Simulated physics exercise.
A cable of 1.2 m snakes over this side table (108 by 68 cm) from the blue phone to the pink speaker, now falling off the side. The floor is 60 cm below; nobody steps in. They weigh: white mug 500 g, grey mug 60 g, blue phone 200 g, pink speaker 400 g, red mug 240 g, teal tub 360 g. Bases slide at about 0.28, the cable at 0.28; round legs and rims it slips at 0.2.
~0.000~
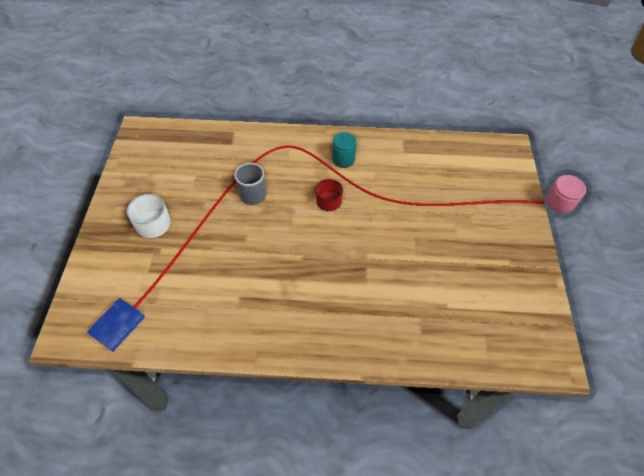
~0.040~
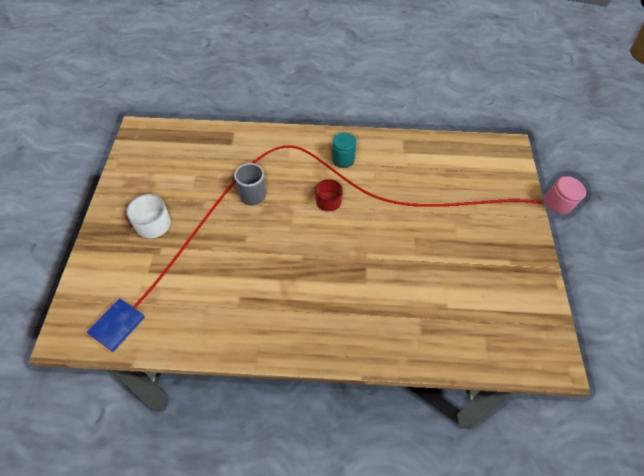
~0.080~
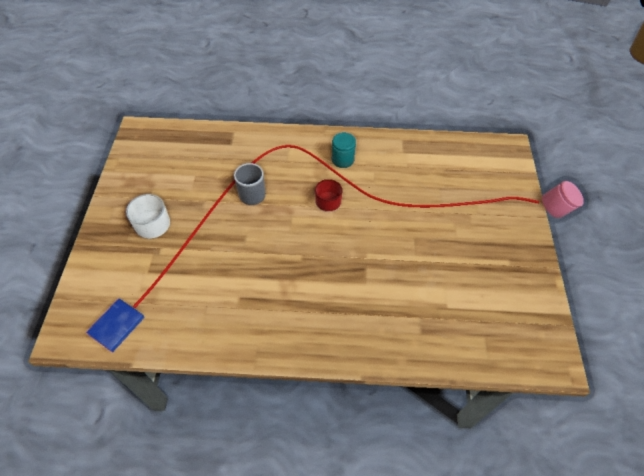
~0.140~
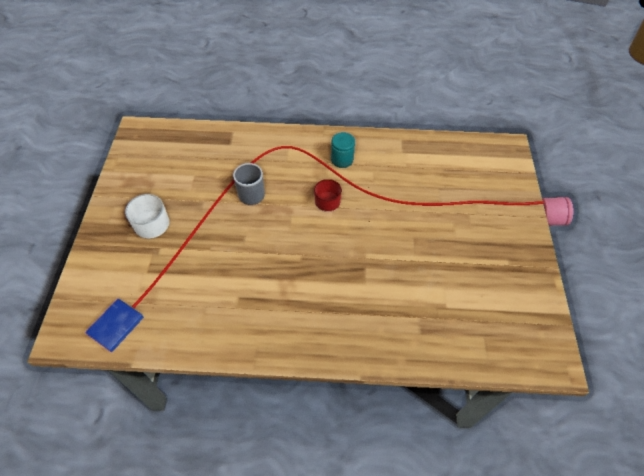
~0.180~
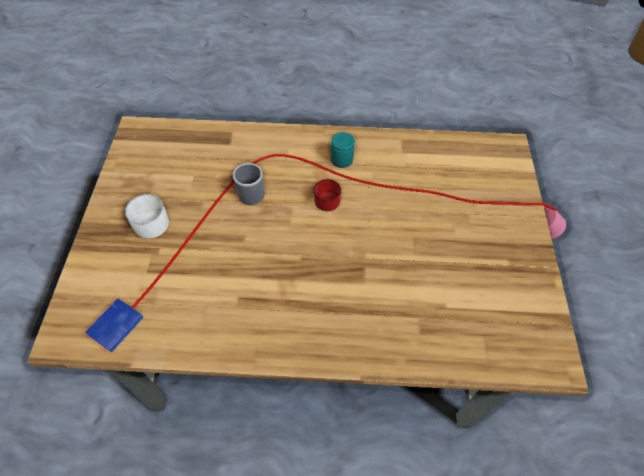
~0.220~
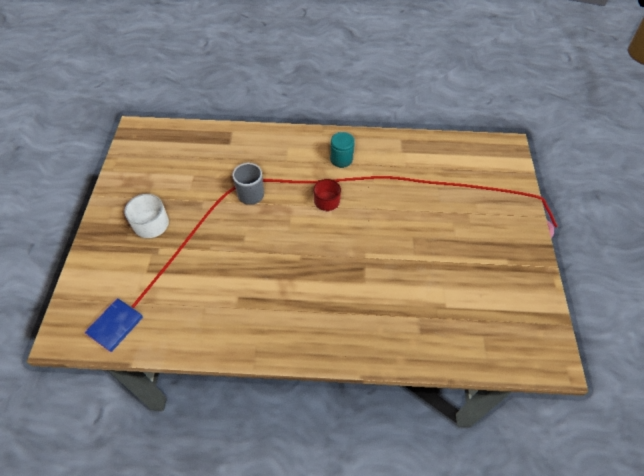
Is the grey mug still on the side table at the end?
The grey mug drops off.
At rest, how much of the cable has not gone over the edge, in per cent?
Some 40 per cent of it.
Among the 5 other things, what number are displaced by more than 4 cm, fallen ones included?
I count 3.
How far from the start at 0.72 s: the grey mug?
About: Grey mug 50 cm.
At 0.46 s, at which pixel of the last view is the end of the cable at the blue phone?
Around (222, 266).
At 0.5 s, the cable's tail end at (222, 266); grey mug on its side, 32 cm off its start, blue phone 20 cm off its start, red mug 9 cm off its start.
At 0.7 s, the cable's tail end at (310, 217); grey mug on its side, 55 cm off its start, blue phone 45 cm off its start, red mug 15 cm off its start.
At 1.0 s, the cable's tail end at (336, 202); grey mug over the edge, blue phone 53 cm off its start at (318, 191), red mug 15 cm off its start at (358, 236).
At 1.2 s, the cable's tail end at (336, 202); grey mug over the edge, blue phone 53 cm off its start, red mug 15 cm off its start.
At 2.4 s, the cable's tail end at (336, 202); grey mug over the edge, blue phone 53 cm off its start at (318, 191), red mug 15 cm off its start at (358, 236), pink speaker over the edge.
